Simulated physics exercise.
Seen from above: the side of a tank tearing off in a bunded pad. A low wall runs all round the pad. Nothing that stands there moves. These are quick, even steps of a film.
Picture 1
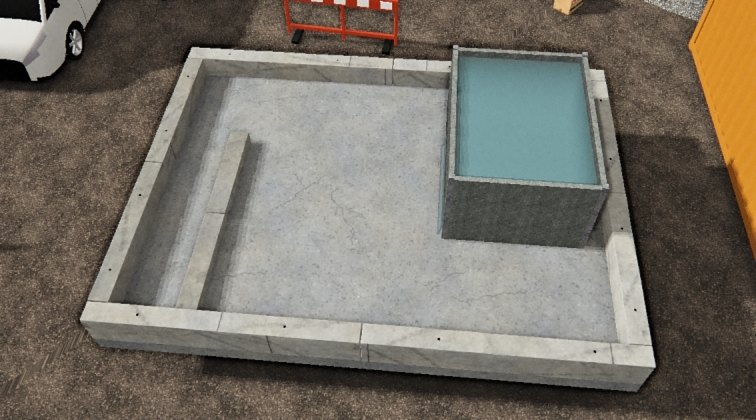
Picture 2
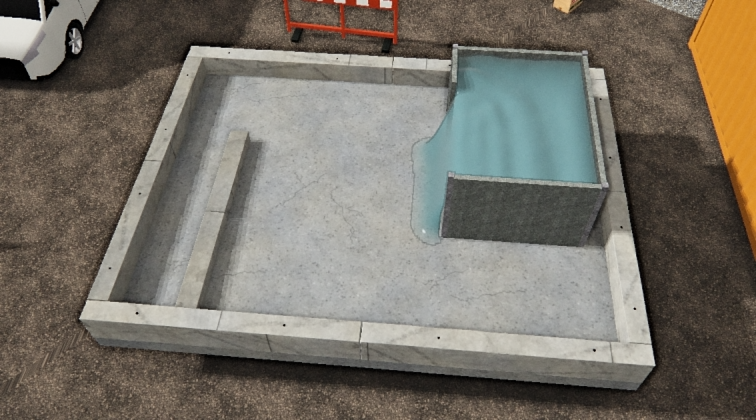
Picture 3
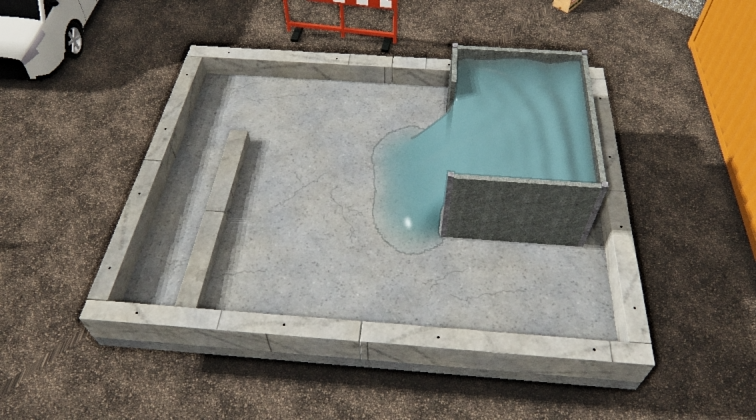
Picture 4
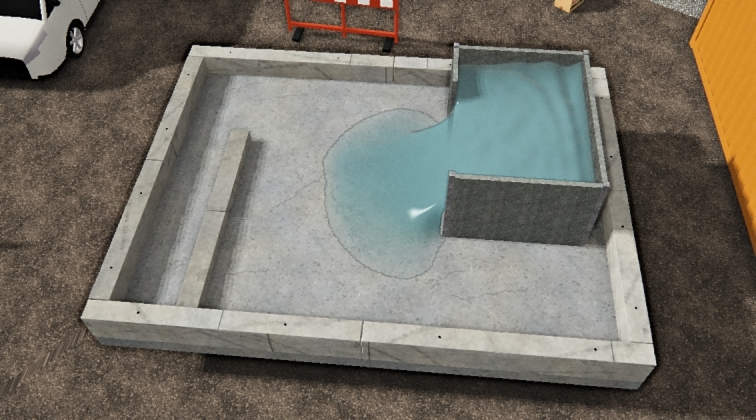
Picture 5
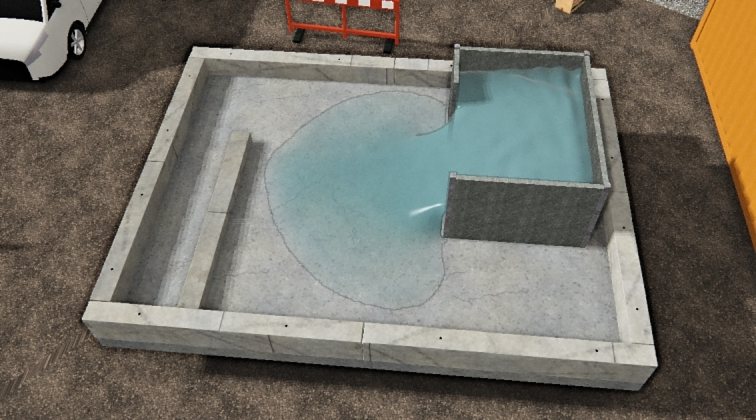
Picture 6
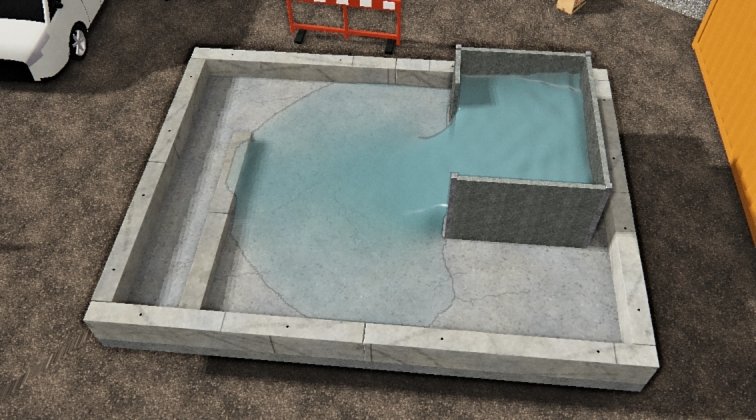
At first, still blue-green water fills an open tank at the right of a walled concrete pad. The tank's left side gives way and water pours through the gap, spreading leftward in a widening rounded sheet across the grey floor until it reaches the low inner wall at left.
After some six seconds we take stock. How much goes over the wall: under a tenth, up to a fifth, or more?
It loses under a tenth.
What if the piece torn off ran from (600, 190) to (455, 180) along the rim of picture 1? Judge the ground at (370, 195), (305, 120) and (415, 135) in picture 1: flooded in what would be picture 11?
As listed: Dry, clear, free of water.
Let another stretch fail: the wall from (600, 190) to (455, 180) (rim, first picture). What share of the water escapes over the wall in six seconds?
I make it 26 per cent.
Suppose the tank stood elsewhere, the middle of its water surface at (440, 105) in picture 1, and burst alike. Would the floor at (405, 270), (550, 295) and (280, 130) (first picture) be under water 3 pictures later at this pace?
As listed: Dry, no water, under water.
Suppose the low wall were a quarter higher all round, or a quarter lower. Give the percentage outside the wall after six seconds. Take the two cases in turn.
About 2 and 14 per cent.
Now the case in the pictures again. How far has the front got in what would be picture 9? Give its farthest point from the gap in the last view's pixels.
I would point to (211, 79).
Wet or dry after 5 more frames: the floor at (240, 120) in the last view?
At that place: Flooded.
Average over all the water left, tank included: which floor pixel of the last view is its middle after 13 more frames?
Close to (336, 192).
A moment on, water covers 60 % of the floor; the low wall has let 0 % over.
Next, water covers 65 % of the floor; the low wall has let 0 % over.
Then, water covers 70 % of the floor; the low wall has let 5 % over.
Later, water covers 80 % of the floor; the low wall has let 7 % over.
In the end, water covers 85 % of the floor; the low wall has let 7 % over.
